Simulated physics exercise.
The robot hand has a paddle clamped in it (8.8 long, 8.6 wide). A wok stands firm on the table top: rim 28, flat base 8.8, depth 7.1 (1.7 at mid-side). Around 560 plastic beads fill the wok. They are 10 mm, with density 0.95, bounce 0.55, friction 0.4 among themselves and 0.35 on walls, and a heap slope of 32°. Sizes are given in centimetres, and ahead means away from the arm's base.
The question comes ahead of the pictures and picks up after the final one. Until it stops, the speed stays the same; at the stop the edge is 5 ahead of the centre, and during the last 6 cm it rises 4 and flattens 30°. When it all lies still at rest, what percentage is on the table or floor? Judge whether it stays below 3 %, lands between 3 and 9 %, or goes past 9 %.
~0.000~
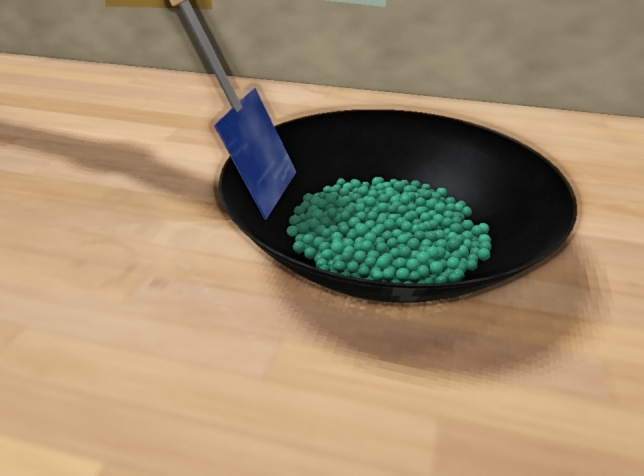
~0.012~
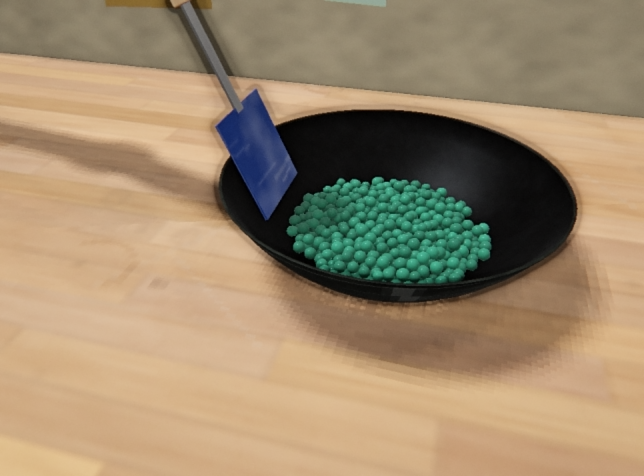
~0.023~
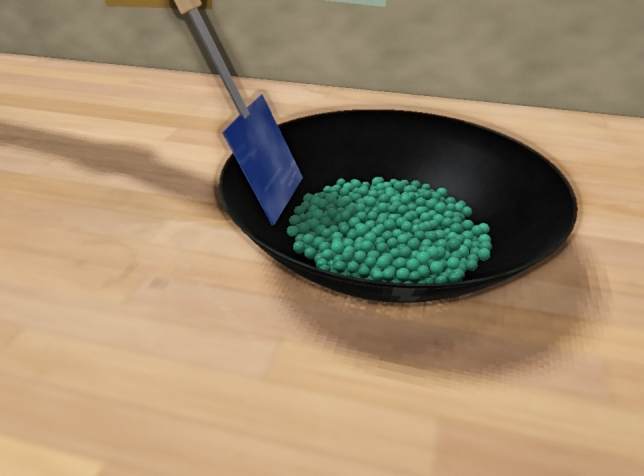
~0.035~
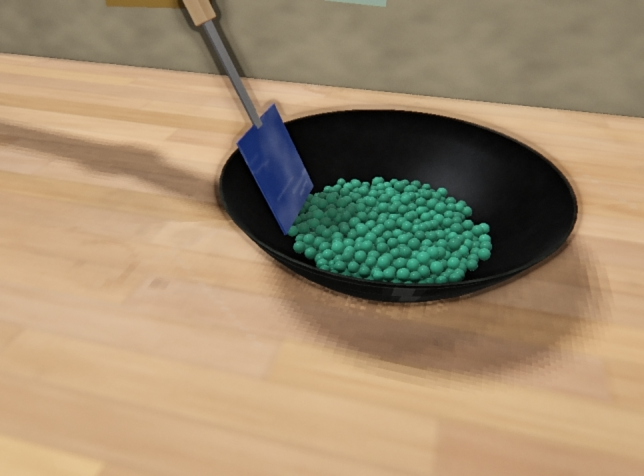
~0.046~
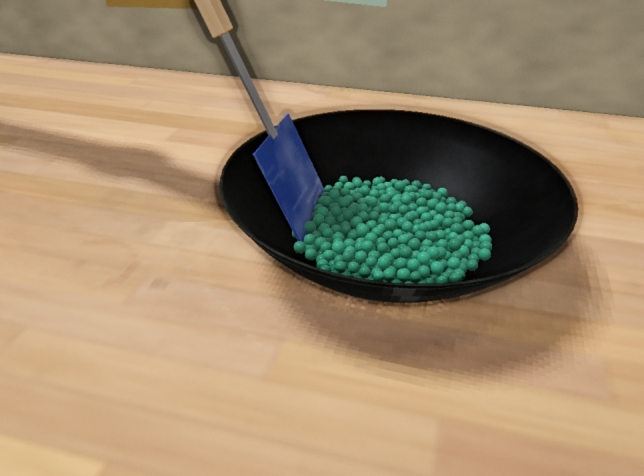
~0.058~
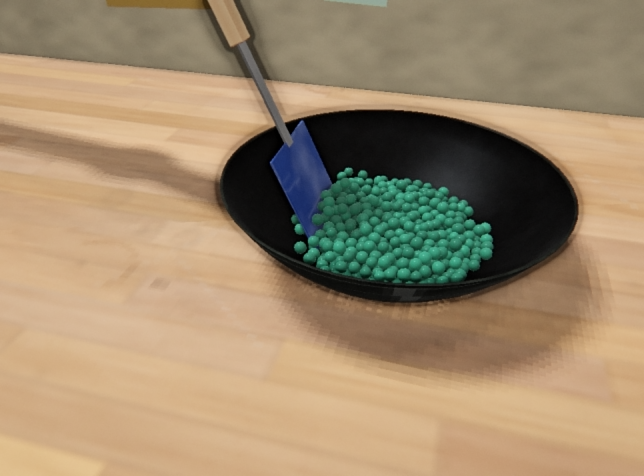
It lands between 3 and 9 %.
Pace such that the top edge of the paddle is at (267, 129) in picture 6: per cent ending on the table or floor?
Share: Roughly 0 %.
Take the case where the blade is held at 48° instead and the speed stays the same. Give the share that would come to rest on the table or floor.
Around 5 in a hundred.
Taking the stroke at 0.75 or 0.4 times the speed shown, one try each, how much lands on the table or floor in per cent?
First try around 0 %, second try around 0 %.
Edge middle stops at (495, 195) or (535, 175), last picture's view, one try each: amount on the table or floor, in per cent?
About 25 and 45 per cent.
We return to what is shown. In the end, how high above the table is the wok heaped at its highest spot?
Near 5.5 centimetres high.
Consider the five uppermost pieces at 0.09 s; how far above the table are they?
Roughly 7 centimetres.
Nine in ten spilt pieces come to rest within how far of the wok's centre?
75 centimetres, give or take.
After 0.09 s, sloping 65°, highest piece 8 above the table; 563 in the wok.
After 0.12 s, sloping 55°, highest piece 10 above the table; 563 in the wok.
After 0.33 s, sloping 35°, highest piece 30 above the table; 532 in the wok, 10 on the table or floor, 21 on the blade or in flight.
After 1.38 s, sloping 35°, highest piece 5 above the table; 531 in the wok, 32 on the table or floor.
In the end, 531 in the wok, 32 on the table or floor. That is 6 % on the table or floor.
